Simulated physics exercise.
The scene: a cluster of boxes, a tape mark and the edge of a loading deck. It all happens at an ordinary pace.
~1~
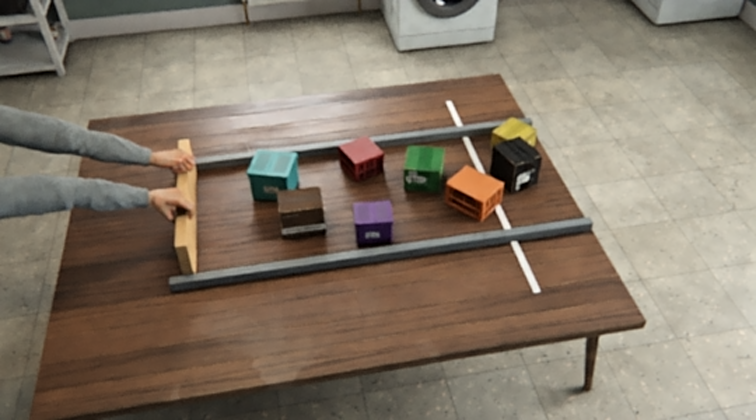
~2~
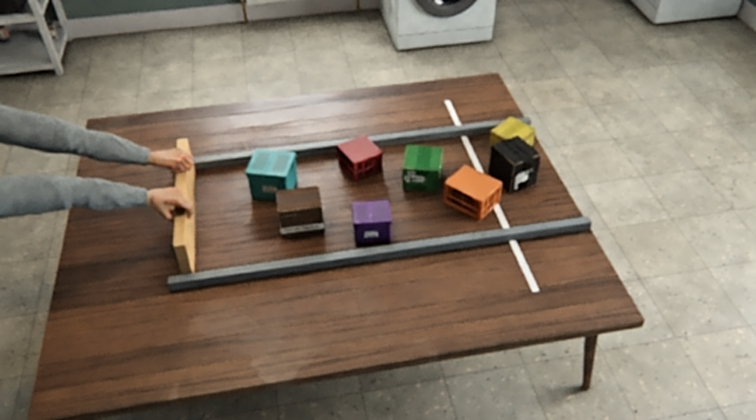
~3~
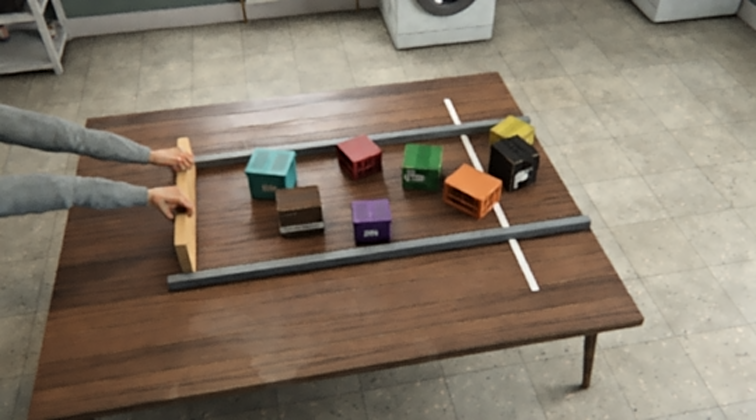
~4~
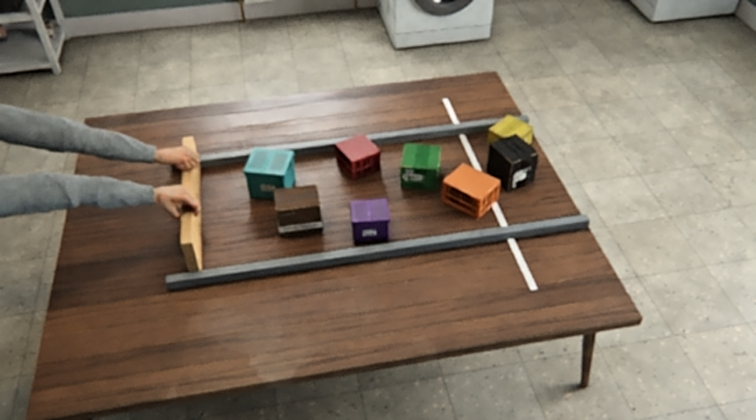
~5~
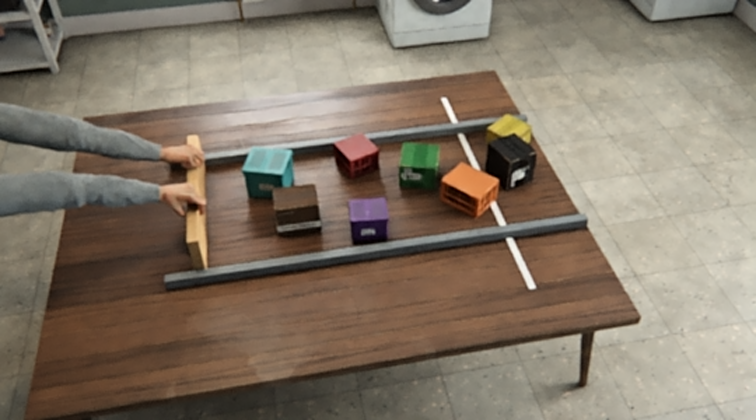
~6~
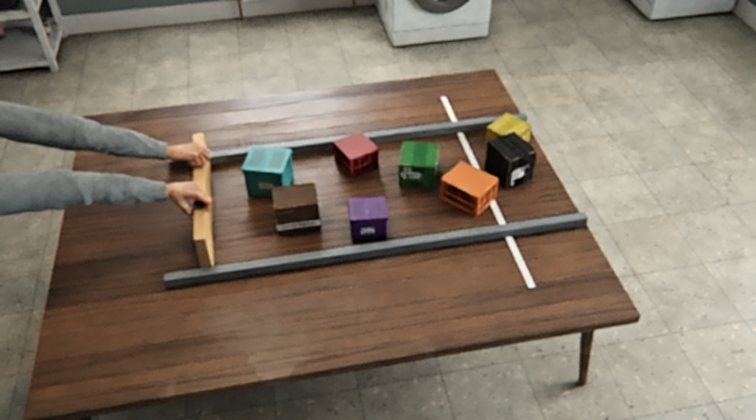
To begin with, two hands hold a wooden plank upright at the left end of two grey rails on a brown table, with colourful boxes scattered between the rails and a white strip at right. The hands then slide the plank slightly rightward, while the boxes stay in place, still untouched.
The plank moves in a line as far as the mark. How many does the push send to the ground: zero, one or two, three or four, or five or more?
Outcome: The number that fall off is one or two.
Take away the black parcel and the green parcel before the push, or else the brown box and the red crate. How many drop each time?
Fallen: 1, and 1 in the other try.
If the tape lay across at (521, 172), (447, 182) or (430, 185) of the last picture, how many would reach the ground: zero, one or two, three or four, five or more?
One after another: 5 or more; no fall at all; none at all.
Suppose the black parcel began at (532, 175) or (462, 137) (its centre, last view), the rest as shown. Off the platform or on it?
In that order, it falls; tumbles off.
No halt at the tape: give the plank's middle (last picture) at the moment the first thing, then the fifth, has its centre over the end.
About (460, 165), then (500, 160).
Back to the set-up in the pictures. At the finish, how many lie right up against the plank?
It touches 3.
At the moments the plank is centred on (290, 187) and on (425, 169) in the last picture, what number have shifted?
2 and 7.
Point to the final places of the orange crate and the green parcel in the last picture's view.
The orange crate at (552, 191), the green parcel at (536, 155).
A little later, none off yet; yellow parcel at rest near (508, 134); black parcel at rest near (510, 160); orange crate at rest near (469, 189).
Next, none off yet; yellow parcel moving near (510, 134); black parcel shifted a little near (526, 160); orange crate shifted about its own width near (502, 193).
When it is over, the number that fall off is one or two; down, black parcel and yellow parcel.
